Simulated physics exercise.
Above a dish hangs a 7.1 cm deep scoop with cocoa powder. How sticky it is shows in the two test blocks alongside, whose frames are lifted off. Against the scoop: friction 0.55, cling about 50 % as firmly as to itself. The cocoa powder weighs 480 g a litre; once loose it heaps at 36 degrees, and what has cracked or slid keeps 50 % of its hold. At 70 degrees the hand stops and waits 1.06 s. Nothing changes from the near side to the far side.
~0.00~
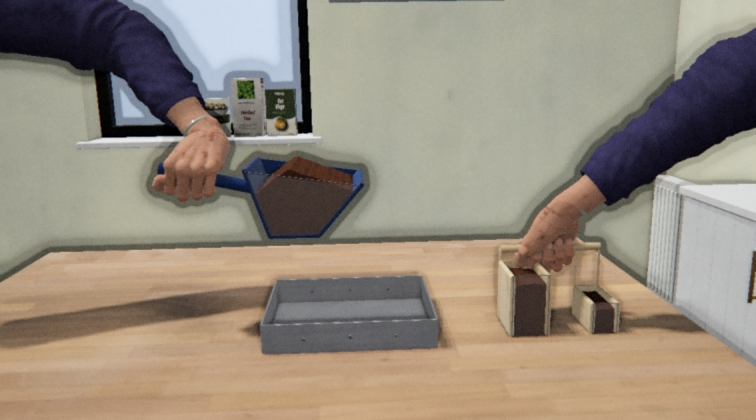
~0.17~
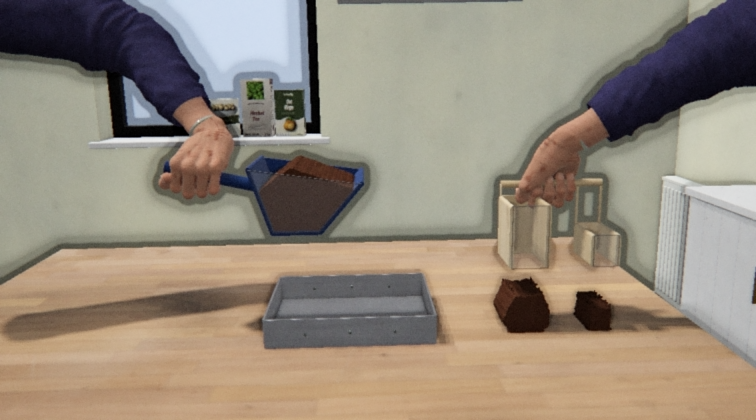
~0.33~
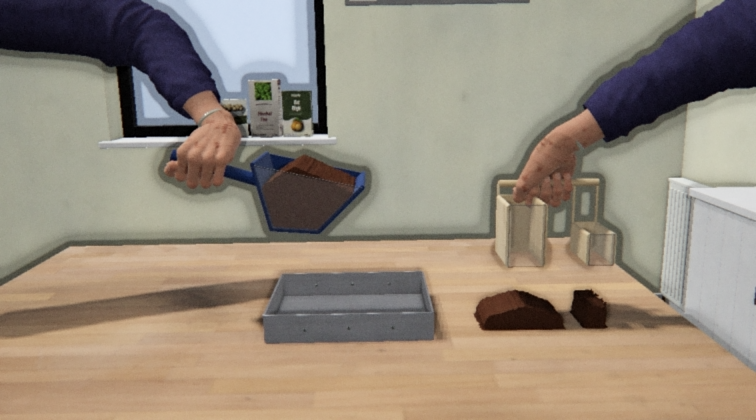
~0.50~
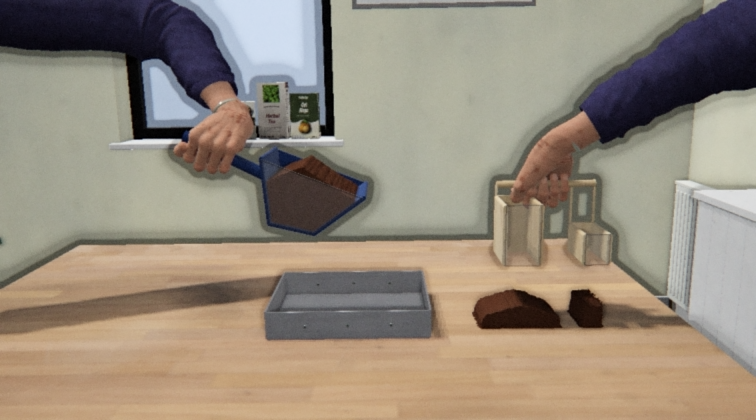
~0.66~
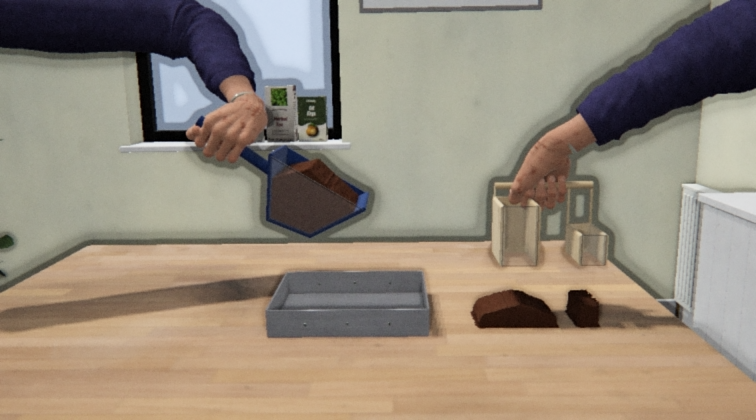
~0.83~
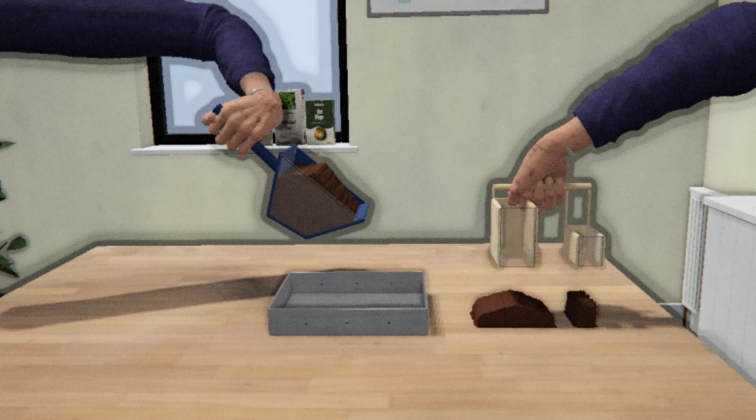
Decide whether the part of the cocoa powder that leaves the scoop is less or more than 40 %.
The part of the cocoa powder that leaves the scoop is more than 40 %.
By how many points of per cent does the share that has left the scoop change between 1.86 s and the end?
Some 7 per cent.
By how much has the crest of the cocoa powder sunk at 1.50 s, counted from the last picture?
Roughly 3.0 cm.
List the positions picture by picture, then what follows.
The first frame shows lip at (360, 184), tilt 0 degrees; crest of the cocoa powder at (290, 170); block heights 8.3 cm, 4.0 cm (left to right).
The second frame shows lip at (360, 182), tilt 0 degrees; crest of the cocoa powder at (292, 169); block heights 6.3 cm, 4.0 cm (left to right).
The third frame shows lip at (361, 186), tilt 5 degrees; crest of the cocoa powder at (292, 167); block heights 4.0 cm, 4.0 cm (left to right).
The fourth frame shows lip at (363, 196), tilt 14 degrees; crest of the cocoa powder at (299, 168); block heights 4.0 cm, 4.0 cm (left to right).
The fifth frame shows lip at (363, 207), tilt 23 degrees; crest of the cocoa powder at (310, 170); block heights 4.0 cm, 4.0 cm (left to right).
The sixth frame shows lip at (362, 218), tilt 32 degrees; crest of the cocoa powder at (309, 174); block heights 4.0 cm, 4.0 cm (left to right).
After 1.14 s, the scoop is at 50 degrees and 0 % has left it.
After 1.50 s, the scoop is at 69 degrees and 25 % has left it.
After 1.86 s, the scoop is at 70 degrees and 52 % has left it.
After 2.23 s, the scoop is at 70 degrees and 59 % has left it.
After 2.44 s, the scoop is at 70 degrees and 59 % has left it.
